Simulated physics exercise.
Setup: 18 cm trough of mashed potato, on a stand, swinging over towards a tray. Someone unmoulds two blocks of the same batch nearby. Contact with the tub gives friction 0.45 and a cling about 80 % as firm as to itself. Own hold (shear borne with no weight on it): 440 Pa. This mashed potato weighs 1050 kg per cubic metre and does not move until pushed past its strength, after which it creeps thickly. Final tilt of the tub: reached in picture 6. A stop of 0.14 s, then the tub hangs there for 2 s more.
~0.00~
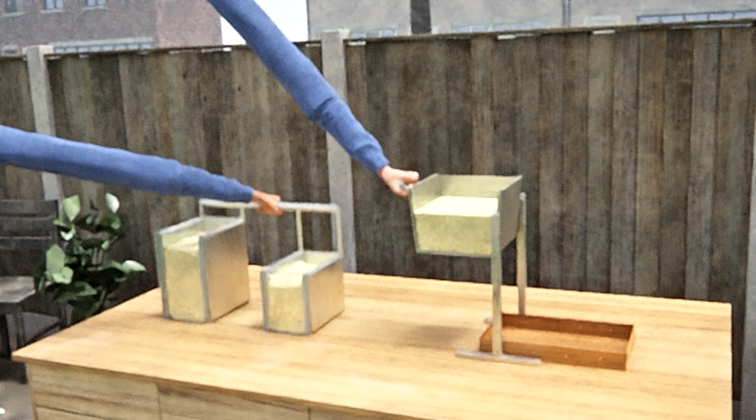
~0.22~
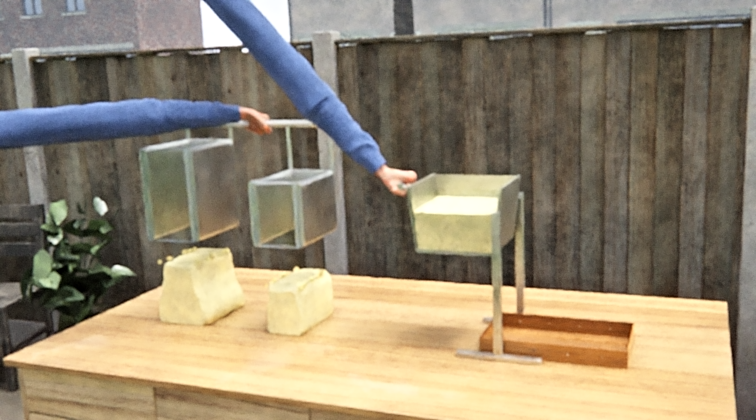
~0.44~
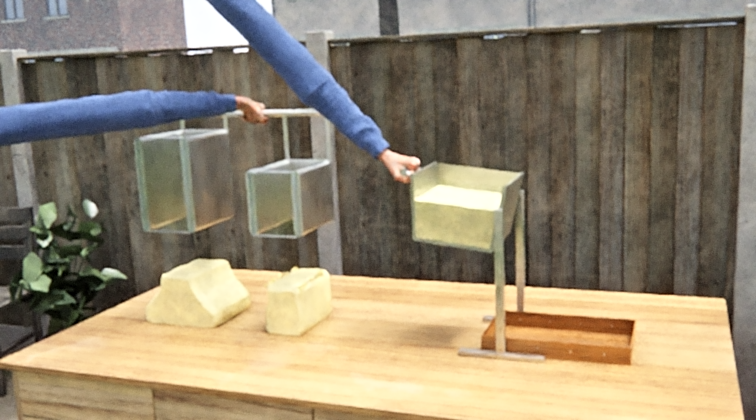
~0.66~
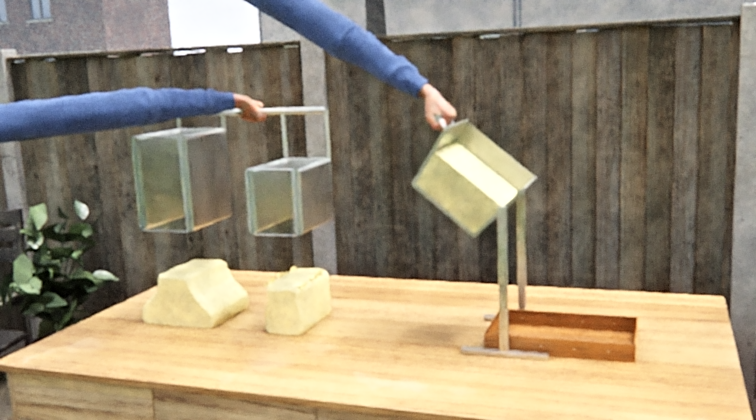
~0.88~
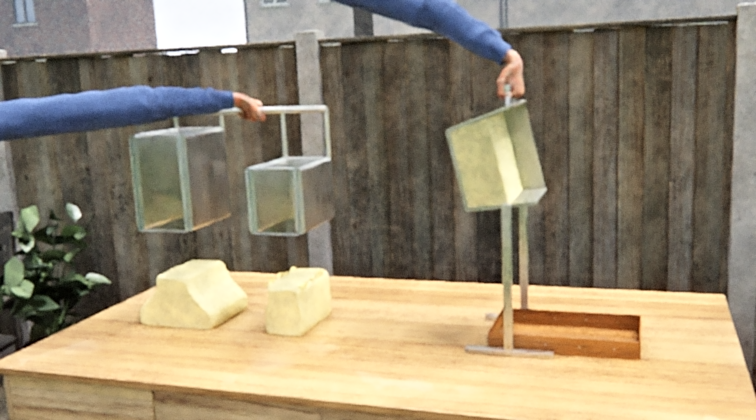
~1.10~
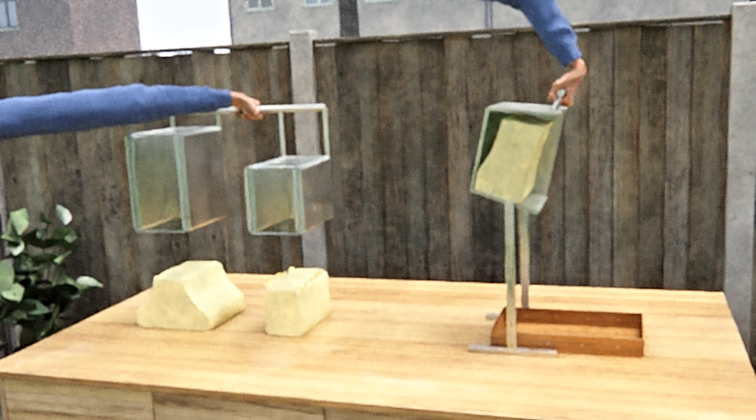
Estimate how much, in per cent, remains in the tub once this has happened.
I would say about 0 per cent remains in the tub.
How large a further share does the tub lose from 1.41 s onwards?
30 %.
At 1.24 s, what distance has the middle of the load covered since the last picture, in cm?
It has moved around 8 centimetres.
By 1.24 s, the tub is at 103 degrees and holds 74 %.
By 1.41 s, the tub is at 103 degrees and holds 28 %.
By 1.58 s, the tub is at 103 degrees and holds 0 %.
By 1.75 s, the tub is at 103 degrees and holds 0 %.
By 3.10 s, at the end, the tub is at 103 degrees and holds 0 %.
